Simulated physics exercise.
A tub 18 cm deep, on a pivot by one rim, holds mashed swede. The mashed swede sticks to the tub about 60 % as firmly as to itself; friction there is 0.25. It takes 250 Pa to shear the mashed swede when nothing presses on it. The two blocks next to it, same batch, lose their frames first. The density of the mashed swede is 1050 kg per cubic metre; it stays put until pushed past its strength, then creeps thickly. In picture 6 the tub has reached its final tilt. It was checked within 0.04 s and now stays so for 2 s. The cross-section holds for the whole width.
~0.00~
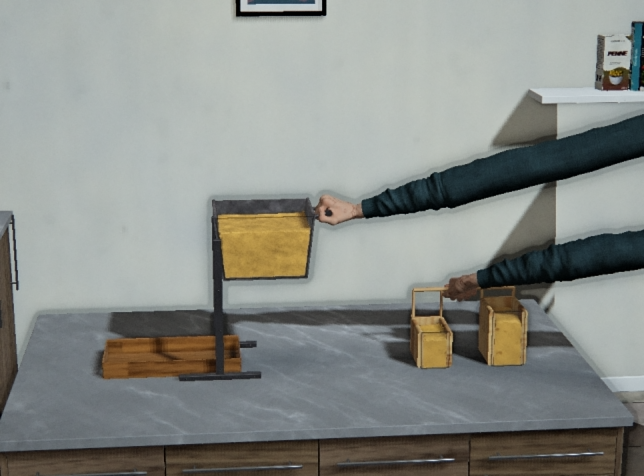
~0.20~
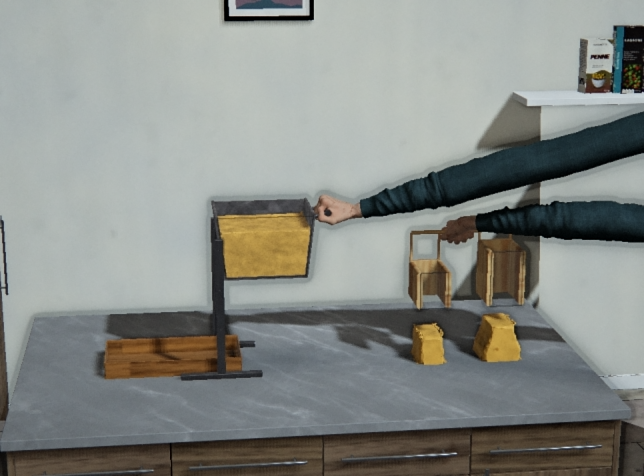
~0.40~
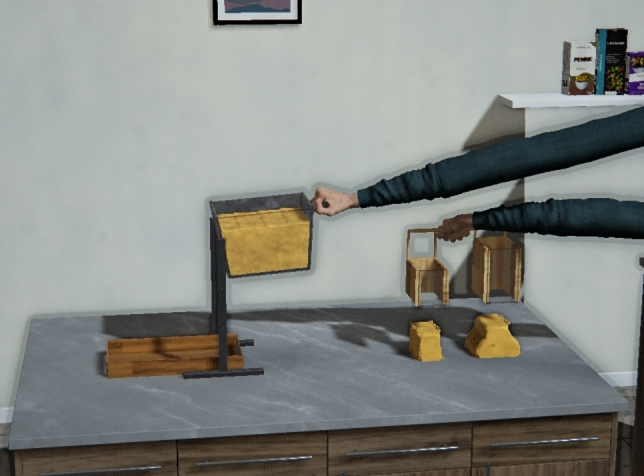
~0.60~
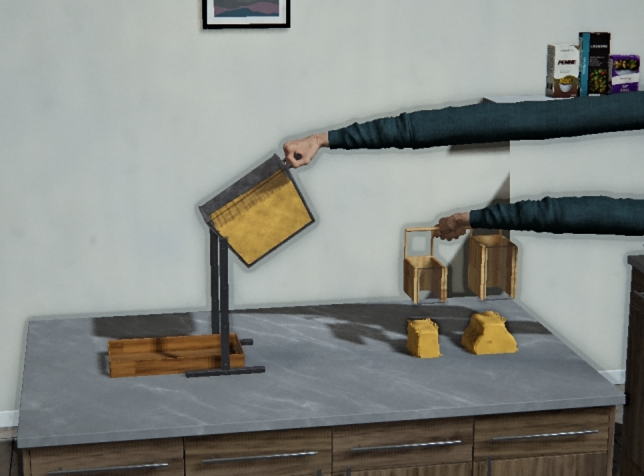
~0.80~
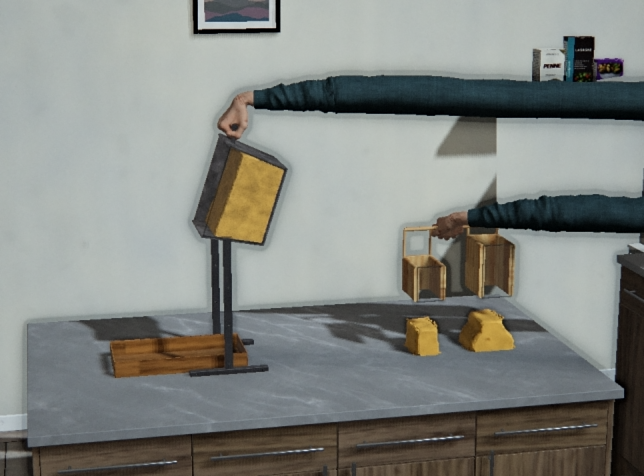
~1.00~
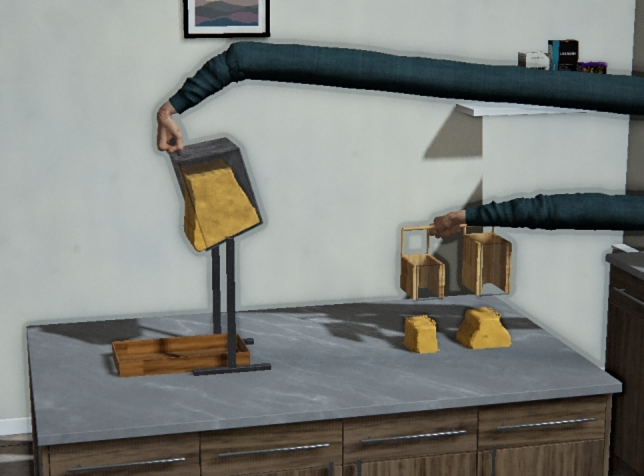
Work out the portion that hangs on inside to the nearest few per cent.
The portion that hangs on inside is near 0 %.
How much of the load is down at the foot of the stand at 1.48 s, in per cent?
Some 90 per cent.
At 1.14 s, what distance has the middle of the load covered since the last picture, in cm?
About 14 cm.
By 1.14 s, the tub is at 107 degrees and holds 34 %.
By 1.31 s, the tub is at 107 degrees and holds 0 %.
By 1.48 s, the tub is at 107 degrees and holds 0 %.
By 1.65 s, the tub is at 107 degrees and holds 0 %.
By 3.00 s, at the end, the tub is at 107 degrees and holds 0 %.
